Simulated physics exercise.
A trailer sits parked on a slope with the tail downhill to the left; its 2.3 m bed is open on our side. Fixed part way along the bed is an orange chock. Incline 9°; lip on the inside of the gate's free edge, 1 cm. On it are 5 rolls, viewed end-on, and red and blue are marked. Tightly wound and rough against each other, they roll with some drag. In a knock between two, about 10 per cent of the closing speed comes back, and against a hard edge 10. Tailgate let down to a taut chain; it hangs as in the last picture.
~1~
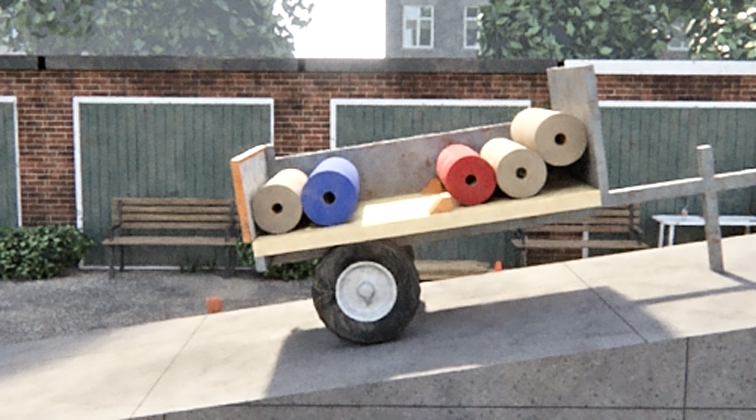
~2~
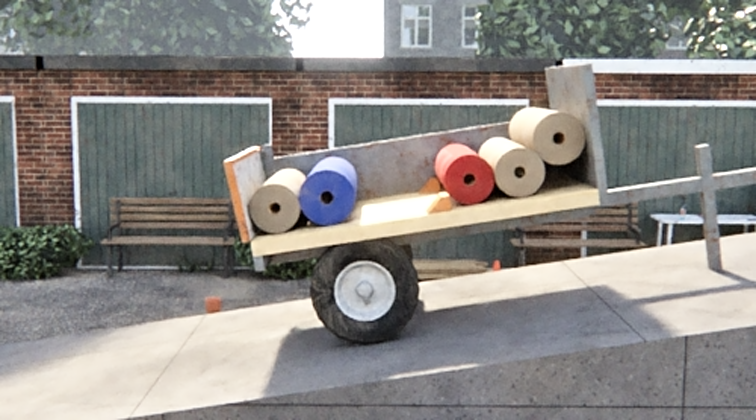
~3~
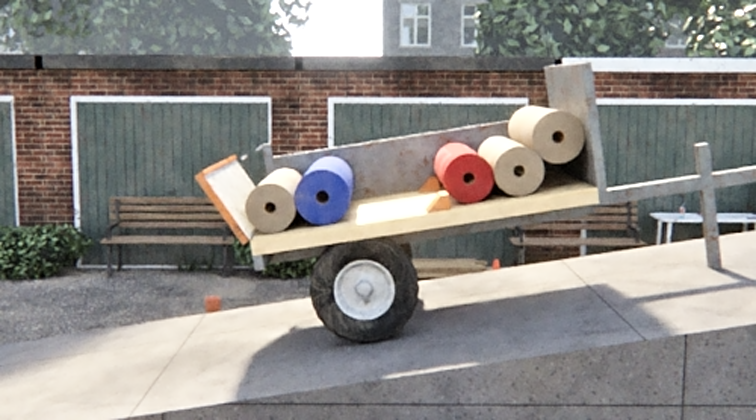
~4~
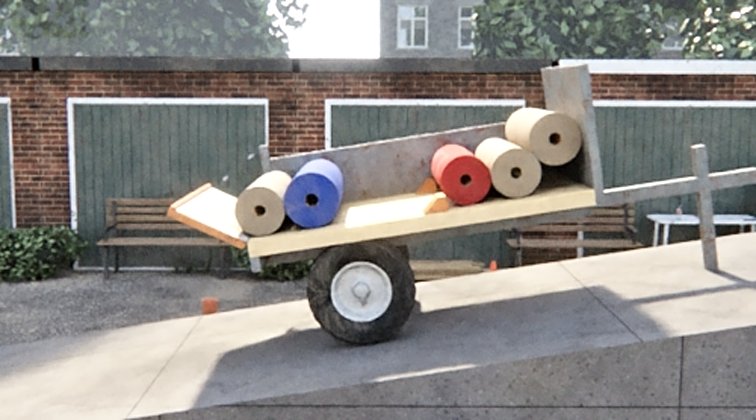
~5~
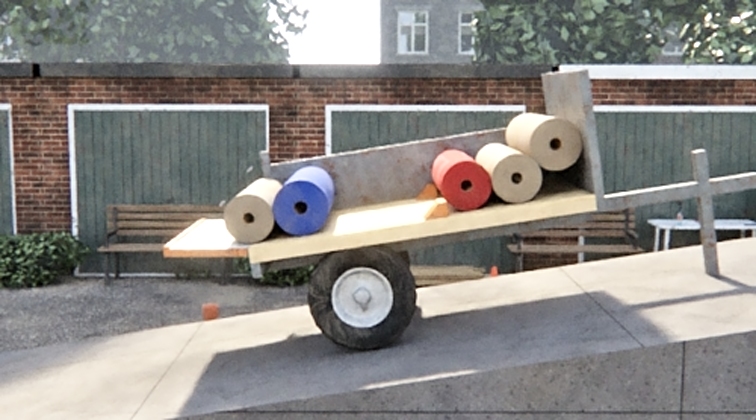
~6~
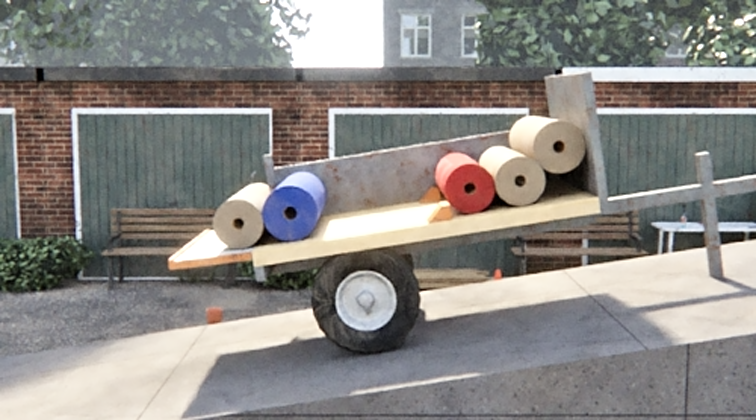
The trailer's tailgate swings down to the left, and the blue and end tan rolls follow.
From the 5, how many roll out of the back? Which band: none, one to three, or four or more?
Band: One to three.
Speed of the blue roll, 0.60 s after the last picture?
It's going at around 0.6 m/s.
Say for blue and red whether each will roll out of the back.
Blue drops off the back; red remains aboard.
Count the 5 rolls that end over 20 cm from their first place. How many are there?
If you add them all up, you get 2.
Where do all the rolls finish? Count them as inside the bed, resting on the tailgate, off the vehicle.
3, 0, 2.
Then, 0.6 s after the last picture, red is on the bed, 145 cm short of the hinge; blue is on the gate, 10 cm past the hinge, rolling left; 0 gone off the back.
Then, 1.4 s after the last picture, blue is dropping off the gate; no change for red; 2 gone off the back.
At rest (3.0 s after the last picture), red is on the bed, 145 cm short of the hinge; blue is out on the ground; 2 gone off the back.
